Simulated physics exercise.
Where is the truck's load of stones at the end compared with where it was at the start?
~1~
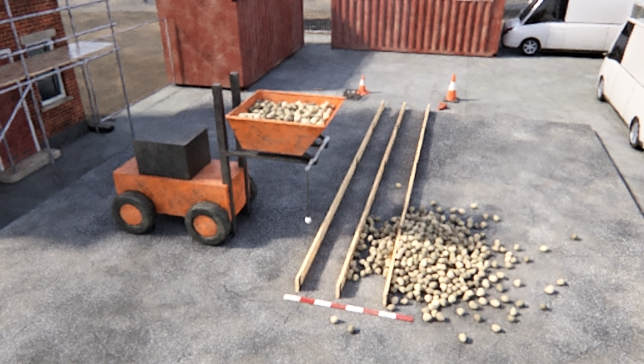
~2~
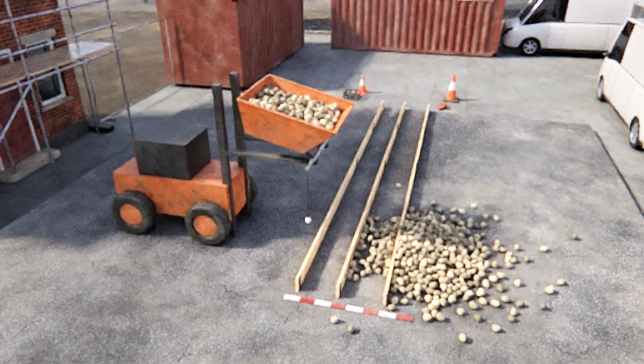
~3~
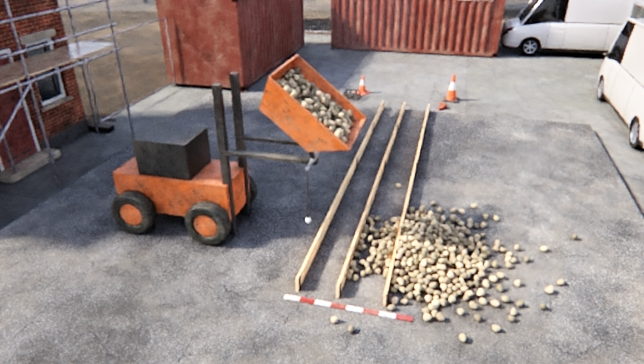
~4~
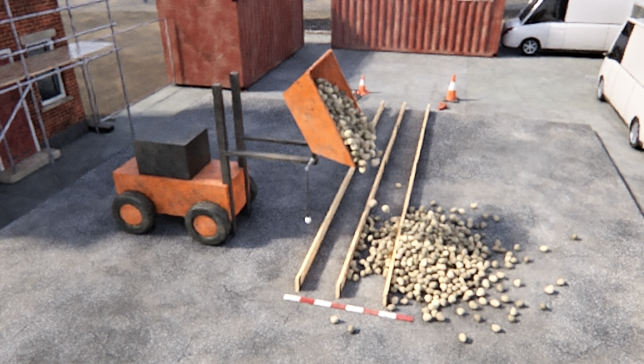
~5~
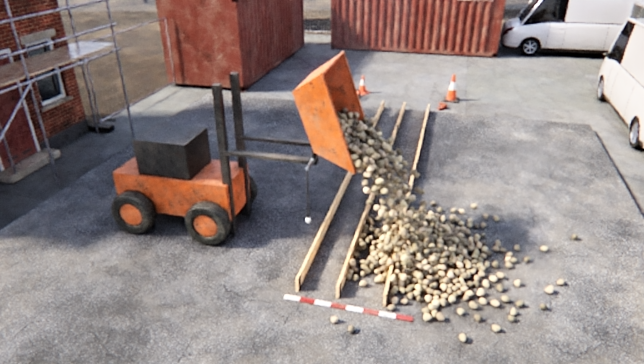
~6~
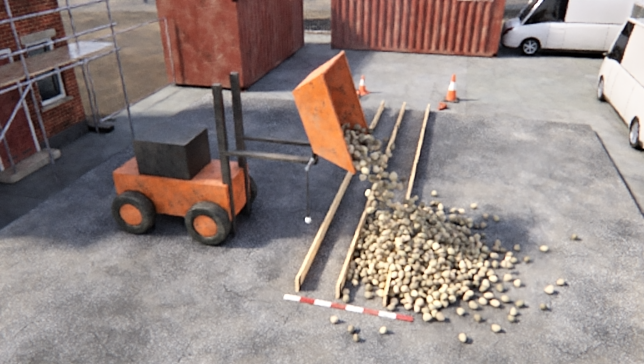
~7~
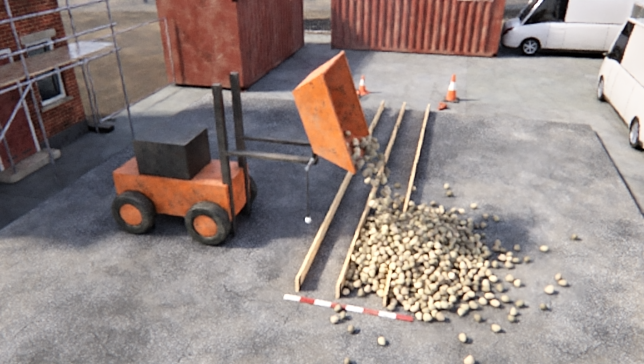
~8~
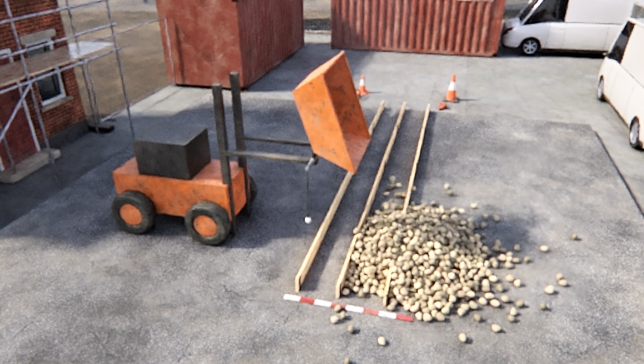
At the start the load sits in the orange skip held up by the truck. By the end it lies lower and further right, on the ground in the enlarged heap around the wooden boards.
